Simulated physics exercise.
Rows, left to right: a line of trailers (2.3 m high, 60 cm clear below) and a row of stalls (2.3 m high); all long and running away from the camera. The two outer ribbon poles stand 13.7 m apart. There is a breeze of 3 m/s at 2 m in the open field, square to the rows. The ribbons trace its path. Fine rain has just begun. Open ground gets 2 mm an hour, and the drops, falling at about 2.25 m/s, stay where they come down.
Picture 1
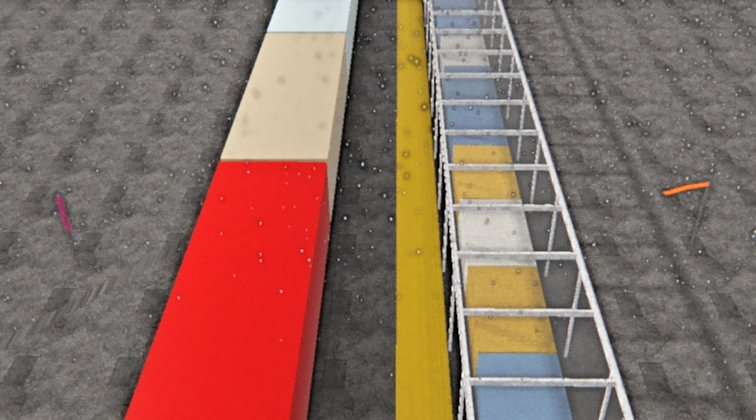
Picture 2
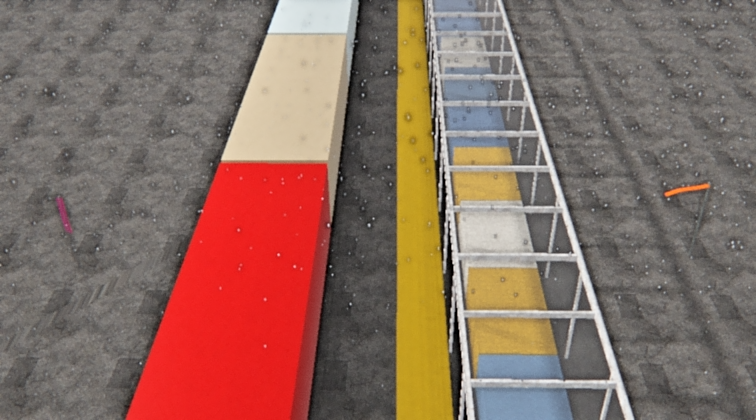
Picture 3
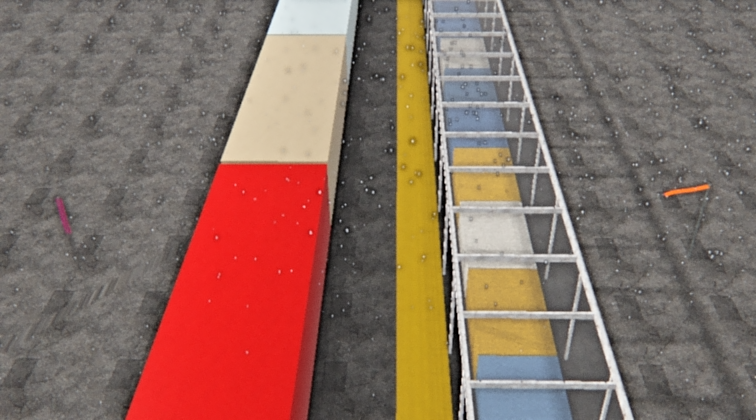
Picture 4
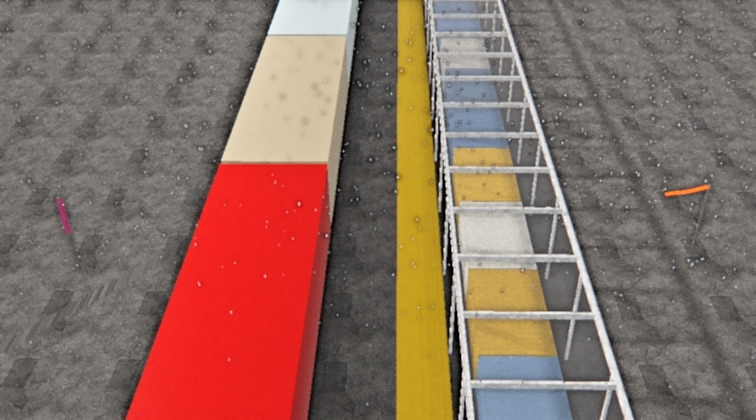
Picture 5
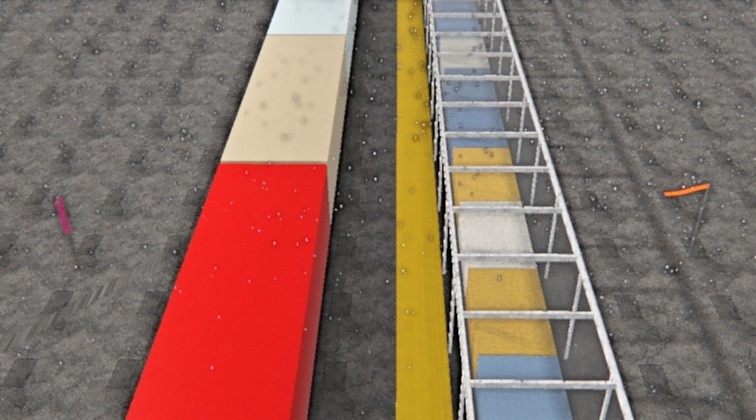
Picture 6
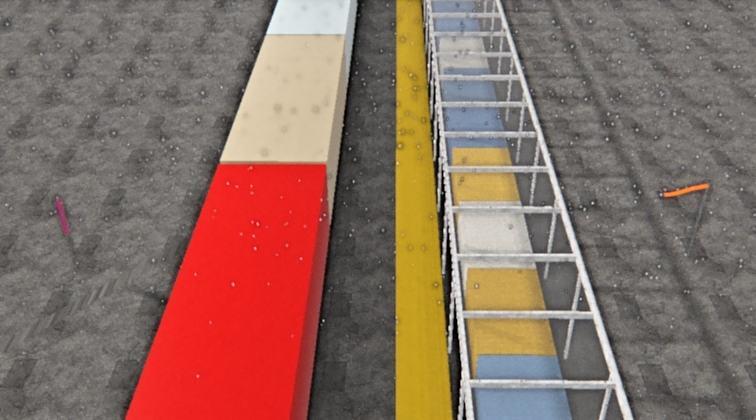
At the start, a line of red, tan and pale boxy units stands left of a white-railed row with blue, yellow and white sections, amid specks of rain. The orange ribbon at right then keeps streaming left with slight flutters, while the purple one hangs nearly straight through the end.
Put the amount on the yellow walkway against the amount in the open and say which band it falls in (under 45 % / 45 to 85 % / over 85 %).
It falls at under 45 % of the amount in the open.
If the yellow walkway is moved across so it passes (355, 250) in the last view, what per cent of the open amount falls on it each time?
It would get around 70 percent.
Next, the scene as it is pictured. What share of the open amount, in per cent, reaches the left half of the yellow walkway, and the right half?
Left half about 1 per cent, right half about 4 per cent.
10 minutes on, 0.0 mm on the yellow walkway, 0.3 mm in the open.
30 minutes on, 0.0 mm on the yellow walkway, 1.0 mm in the open.
60 minutes on, 0.0 mm on the yellow walkway, 2.0 mm in the open, so the yellow walkway has 2 % of the open amount; the left half of it has 1 %, the right half 4 %.
